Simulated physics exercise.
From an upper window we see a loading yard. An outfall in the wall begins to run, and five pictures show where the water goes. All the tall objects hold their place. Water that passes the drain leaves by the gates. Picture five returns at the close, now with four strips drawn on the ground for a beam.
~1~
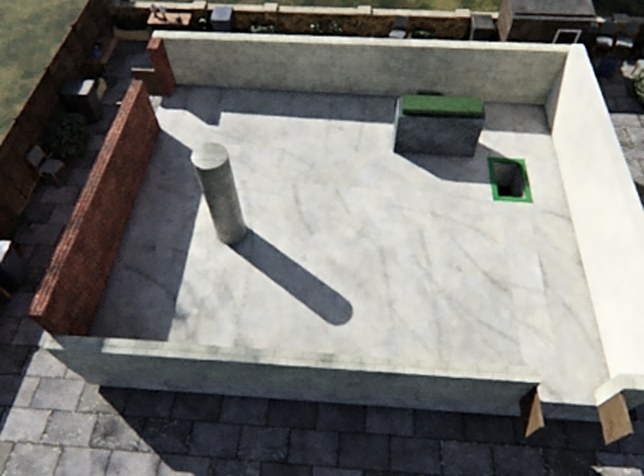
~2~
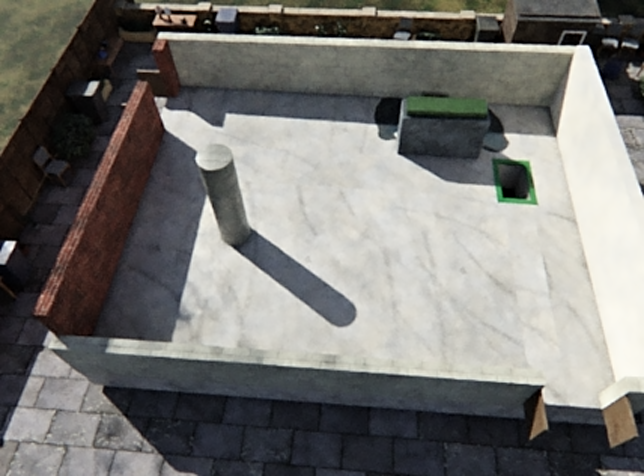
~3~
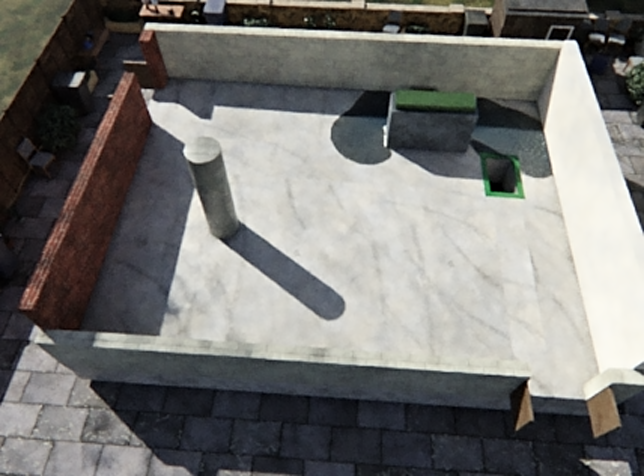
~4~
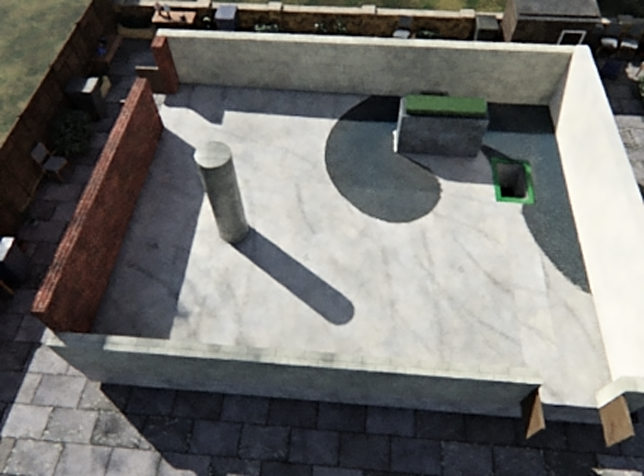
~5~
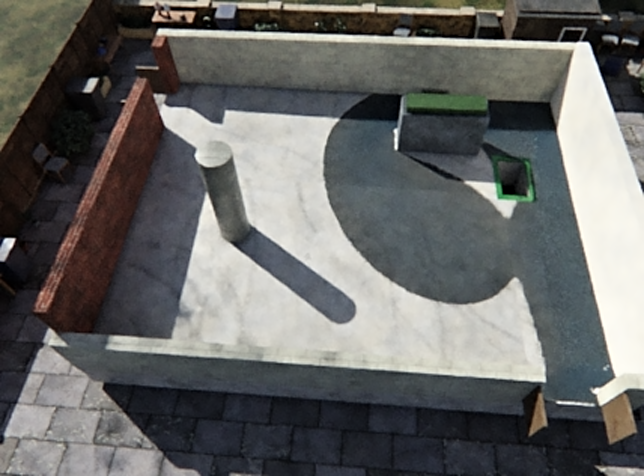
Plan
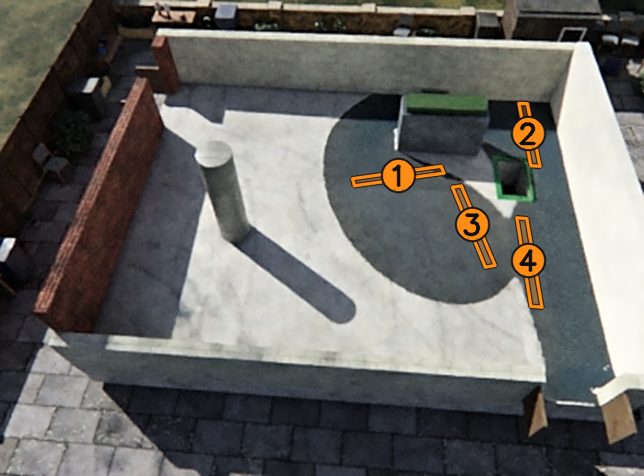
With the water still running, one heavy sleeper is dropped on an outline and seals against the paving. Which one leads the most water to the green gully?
I would pick spot 2.
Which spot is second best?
1.
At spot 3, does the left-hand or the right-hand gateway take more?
More leaves on the right.
On the marked copy, 1 from (353, 182) to (442, 169); 2 from (535, 165) to (523, 103); 3 from (456, 186) to (490, 266); 4 from (536, 306) to (521, 218).
With 1, about 26 % of the stream goes into the green gully, about 73 % out by the gates.
With 2, about 61 % of the stream goes into the green gully, about 39 % out by the gates.
With 3, about 13 % of the stream goes into the green gully, about 87 % out by the gates.
With 4, about 13 % of the stream goes into the green gully, about 86 % out by the gates.
